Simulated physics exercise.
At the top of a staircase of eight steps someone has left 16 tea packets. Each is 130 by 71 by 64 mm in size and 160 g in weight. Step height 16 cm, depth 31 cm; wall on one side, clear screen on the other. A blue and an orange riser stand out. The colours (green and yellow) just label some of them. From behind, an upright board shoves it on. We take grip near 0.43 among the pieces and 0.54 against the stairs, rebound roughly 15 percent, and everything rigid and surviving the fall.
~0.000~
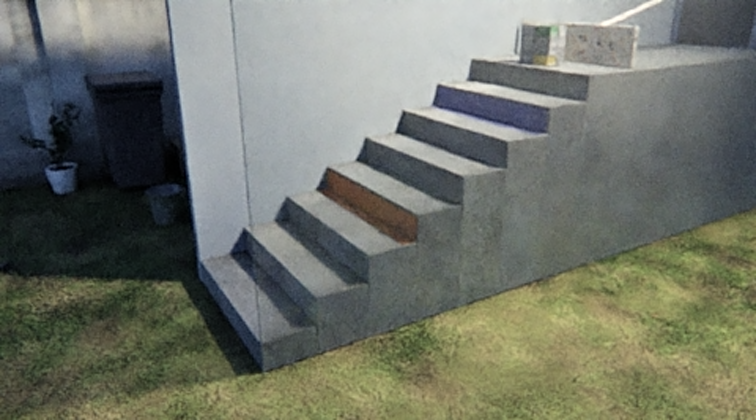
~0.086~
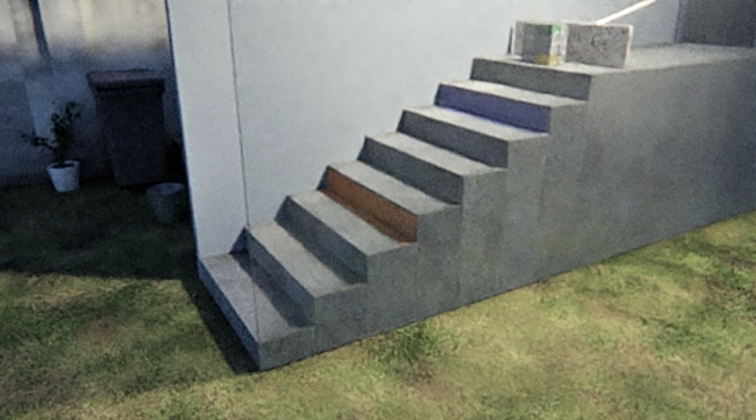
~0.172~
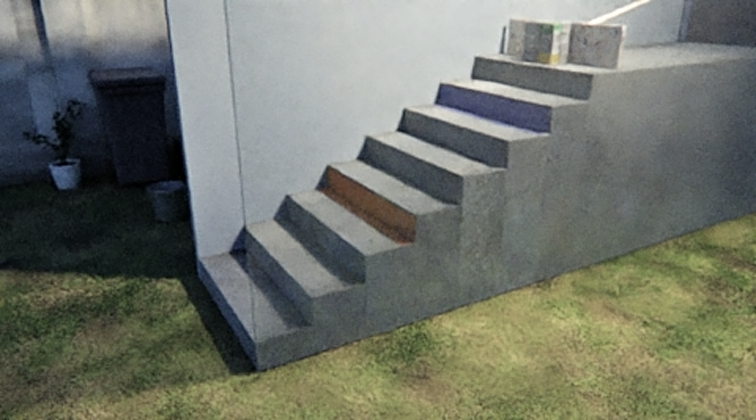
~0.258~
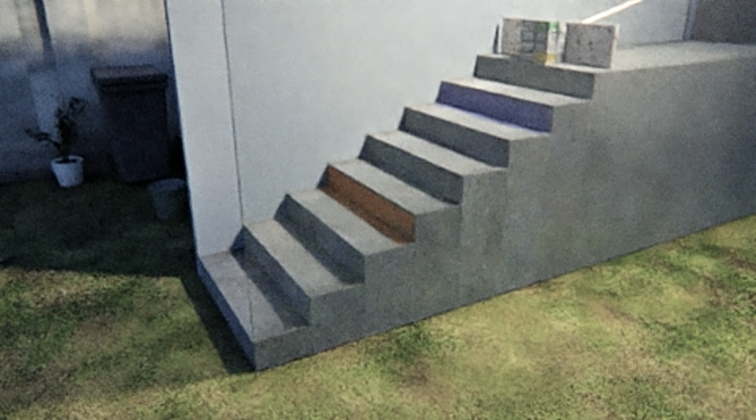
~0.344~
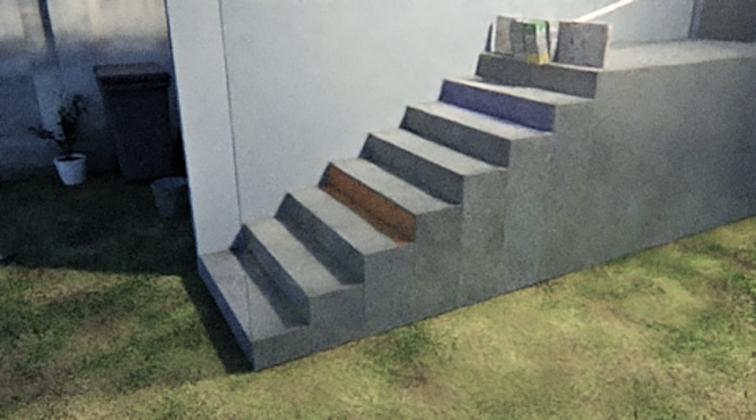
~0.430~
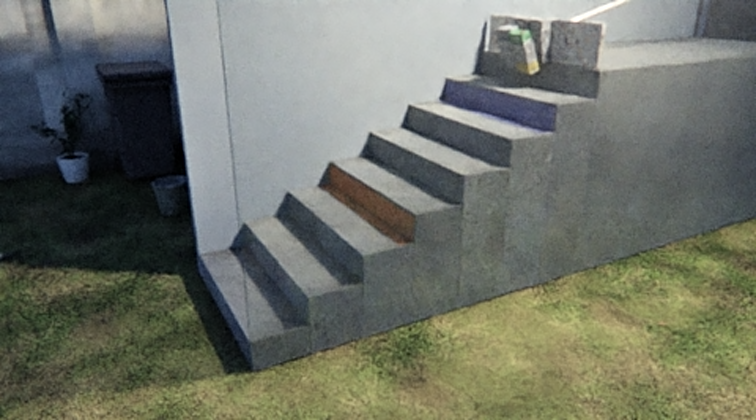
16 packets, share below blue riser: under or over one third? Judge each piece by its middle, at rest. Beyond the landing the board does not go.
Over one third.
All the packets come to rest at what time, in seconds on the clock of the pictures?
Time: About 2.5 s.
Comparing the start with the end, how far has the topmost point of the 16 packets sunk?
By about 29 cm, start to end.
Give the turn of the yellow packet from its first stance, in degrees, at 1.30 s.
Roughly 90°.
By 0.49 s, none of the 16 packets below the blue riser, 16 disturbed; green packet tilted 33°, 15 cm lower; yellow packet tilted 32°, 13 cm lower.
By 0.62 s, 6 of the 16 packets below the blue riser; green packet on its side; yellow packet on its side.
By 0.86 s, 10 of the 16 packets below the blue riser; green packet upside down; yellow packet on its side.
By 1.30 s, 10 of the 16 packets below the blue riser; green packet on its side; yellow packet on its side.
When it is over (2.7 s), 10 of the 16 packets below the blue riser; yellow packet on its side; green packet 1.00 m lower. That is 62 per cent. In pixels of the last frame, middles, yellow packet near (508, 84), green packet near (345, 217).
